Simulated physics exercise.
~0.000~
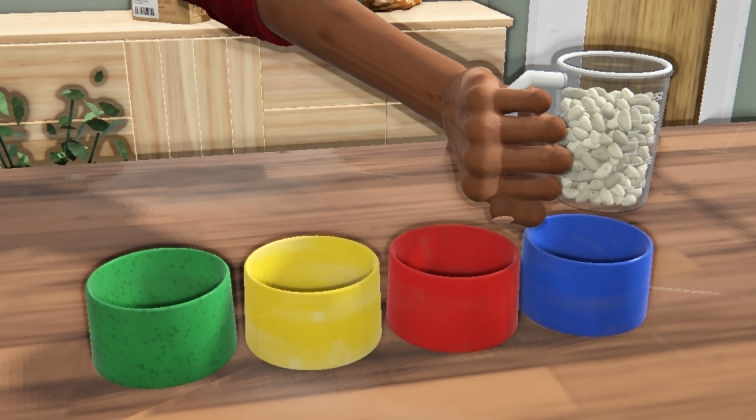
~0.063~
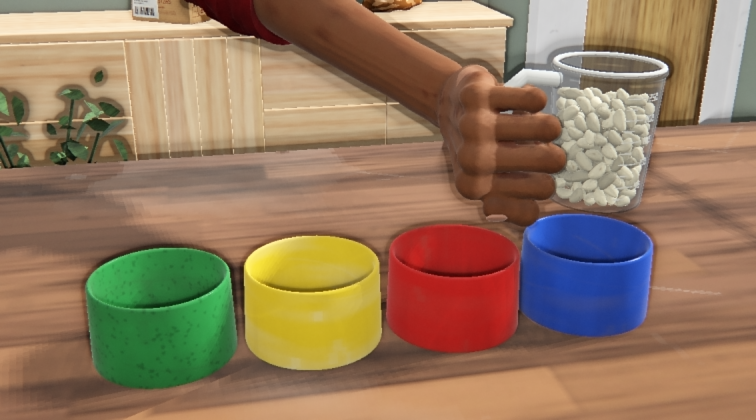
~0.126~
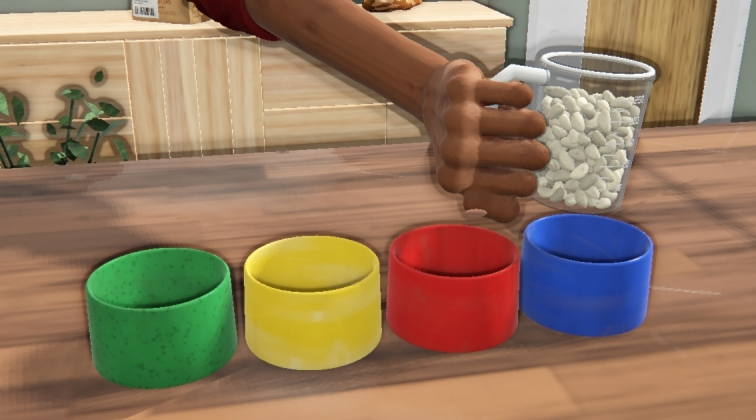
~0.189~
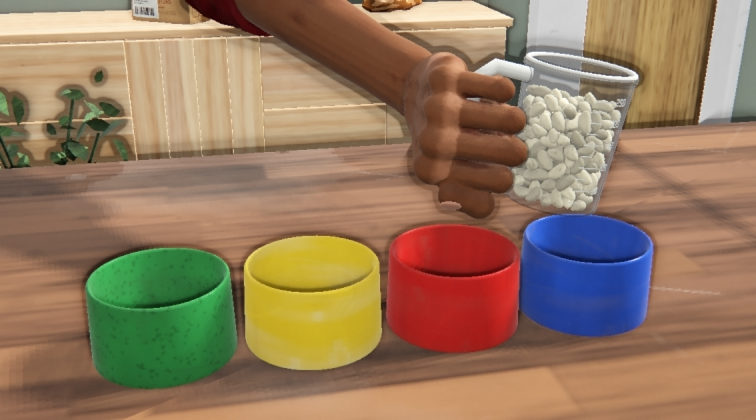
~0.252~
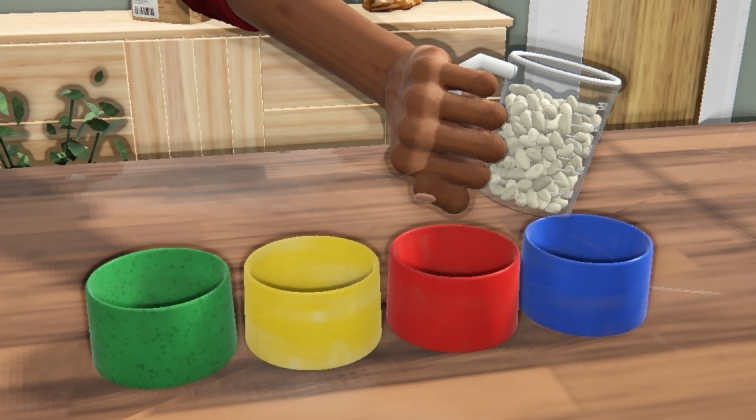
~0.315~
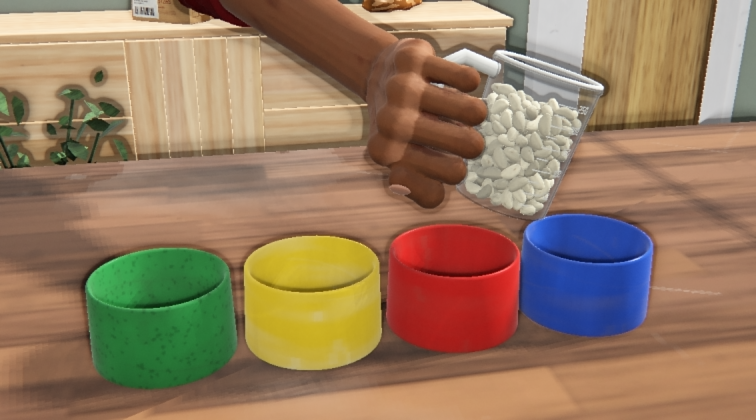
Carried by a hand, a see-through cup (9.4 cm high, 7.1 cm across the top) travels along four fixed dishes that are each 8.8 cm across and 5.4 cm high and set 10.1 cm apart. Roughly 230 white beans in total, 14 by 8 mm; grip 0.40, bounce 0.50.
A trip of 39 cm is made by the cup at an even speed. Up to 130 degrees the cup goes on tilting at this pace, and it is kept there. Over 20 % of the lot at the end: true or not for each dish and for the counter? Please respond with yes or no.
Red dish no, blue dish no, green dish yes, yellow dish no, counter yes.
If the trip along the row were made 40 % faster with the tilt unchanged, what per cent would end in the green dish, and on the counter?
Green 80, counter 20.
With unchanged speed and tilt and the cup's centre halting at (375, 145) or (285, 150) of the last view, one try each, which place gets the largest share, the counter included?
Red, then yellow.
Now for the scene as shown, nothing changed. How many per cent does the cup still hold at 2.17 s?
0 per cent.
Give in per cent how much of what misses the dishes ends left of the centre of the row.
Estimated share comes to about 100 per cent.
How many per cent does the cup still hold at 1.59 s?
Close to 90 % of the load.
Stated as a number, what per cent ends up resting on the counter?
30 %.
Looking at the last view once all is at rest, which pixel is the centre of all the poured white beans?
Once everything settles, the centre is around (152, 330).
After 1.08 s, tilt 70 degrees; cup holds 100 %.
After 1.59 s, tilt 105 degrees; cup holds 90 %, green 5 %.
Then, at 2.17 s, tilt 130 degrees; cup holds 0 %, green 70 %.
In the end, at 3.2 s, red 0 %, blue 0 %, green 70 %, yellow 0 %, counter 30 %.
